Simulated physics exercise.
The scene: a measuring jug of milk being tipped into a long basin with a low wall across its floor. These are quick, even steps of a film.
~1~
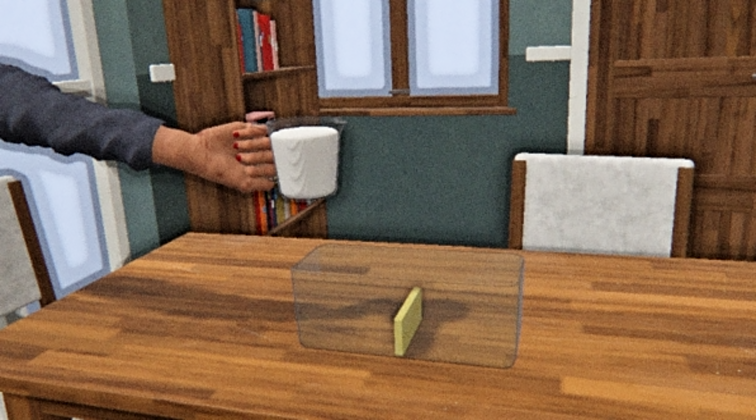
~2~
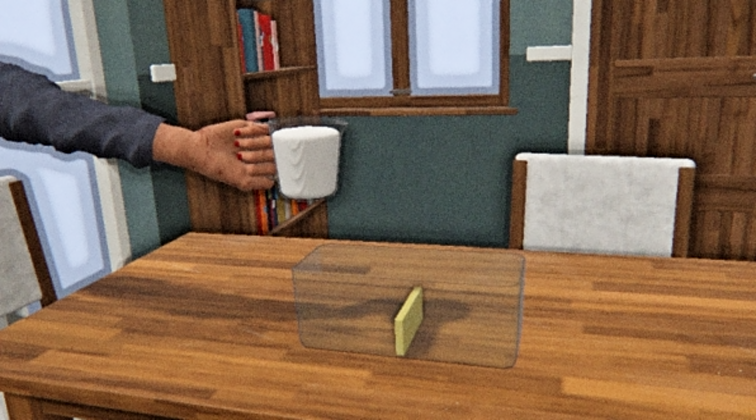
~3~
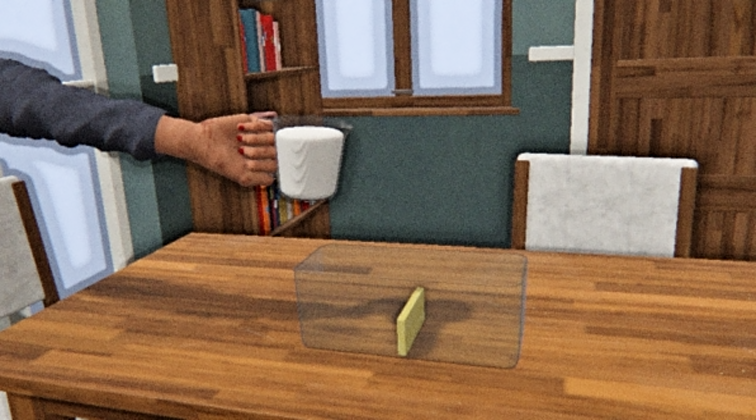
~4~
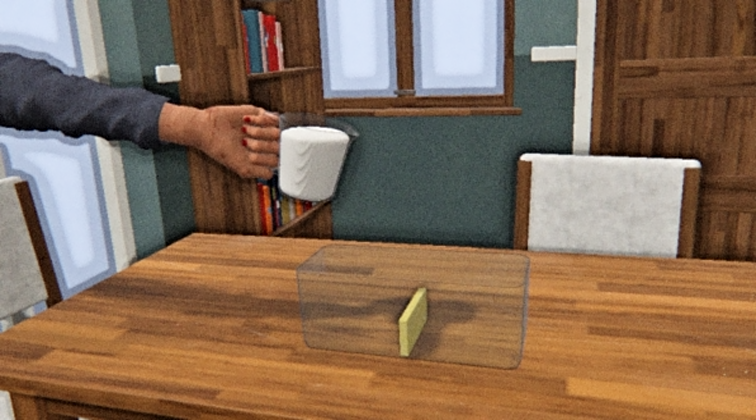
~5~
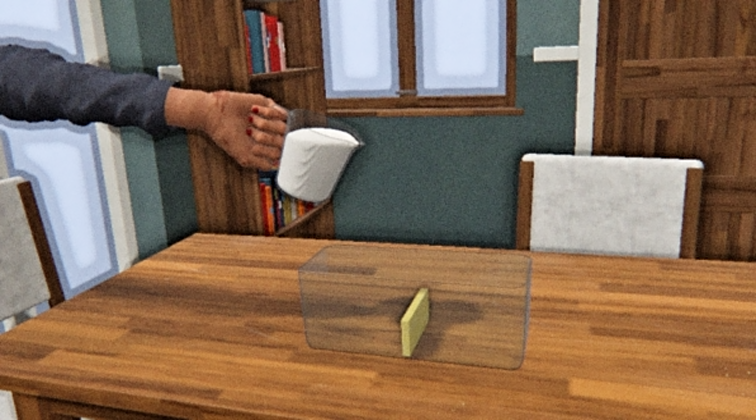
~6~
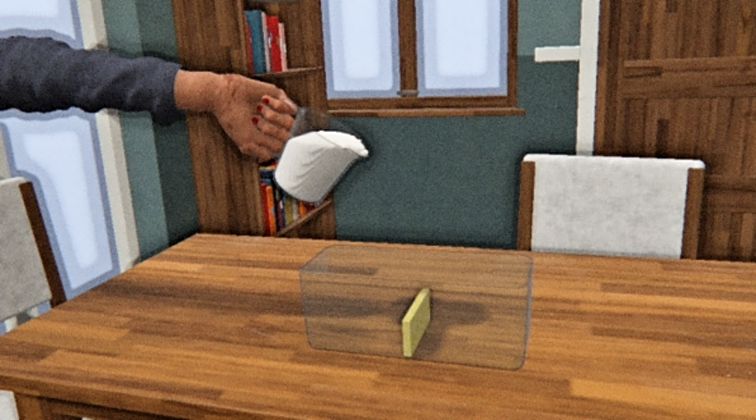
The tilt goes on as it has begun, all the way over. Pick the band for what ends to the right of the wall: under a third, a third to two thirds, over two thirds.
The share right of the wall is not even a third.
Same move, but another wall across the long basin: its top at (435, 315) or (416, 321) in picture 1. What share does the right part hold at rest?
First some 10, then 20 per cent.
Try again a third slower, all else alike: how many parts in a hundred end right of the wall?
Some 20 per cent.
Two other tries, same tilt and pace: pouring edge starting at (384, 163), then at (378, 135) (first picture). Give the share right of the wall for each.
Near 80 % and 85 %.
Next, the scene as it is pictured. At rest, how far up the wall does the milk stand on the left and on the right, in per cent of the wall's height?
Left: 40 %. Right: 10 %.
A moment on, the measuring jug is tipped right over and 47 per cent is still to pour, 13 is left of the wall and 6 right of it.
Next, the measuring jug is tipped right over and 10 per cent is still to pour, 61 is left of the wall and 13 right of it.
Then the measuring jug is tipped right over and 1 per cent is still to pour, 78 is left of the wall and 14 right of it.
Later the measuring jug is tipped right over and 0 per cent is still to pour, 81 is left of the wall and 15 right of it.
At rest 81 per cent lies left of the wall, 15 right of it and 4 outside.
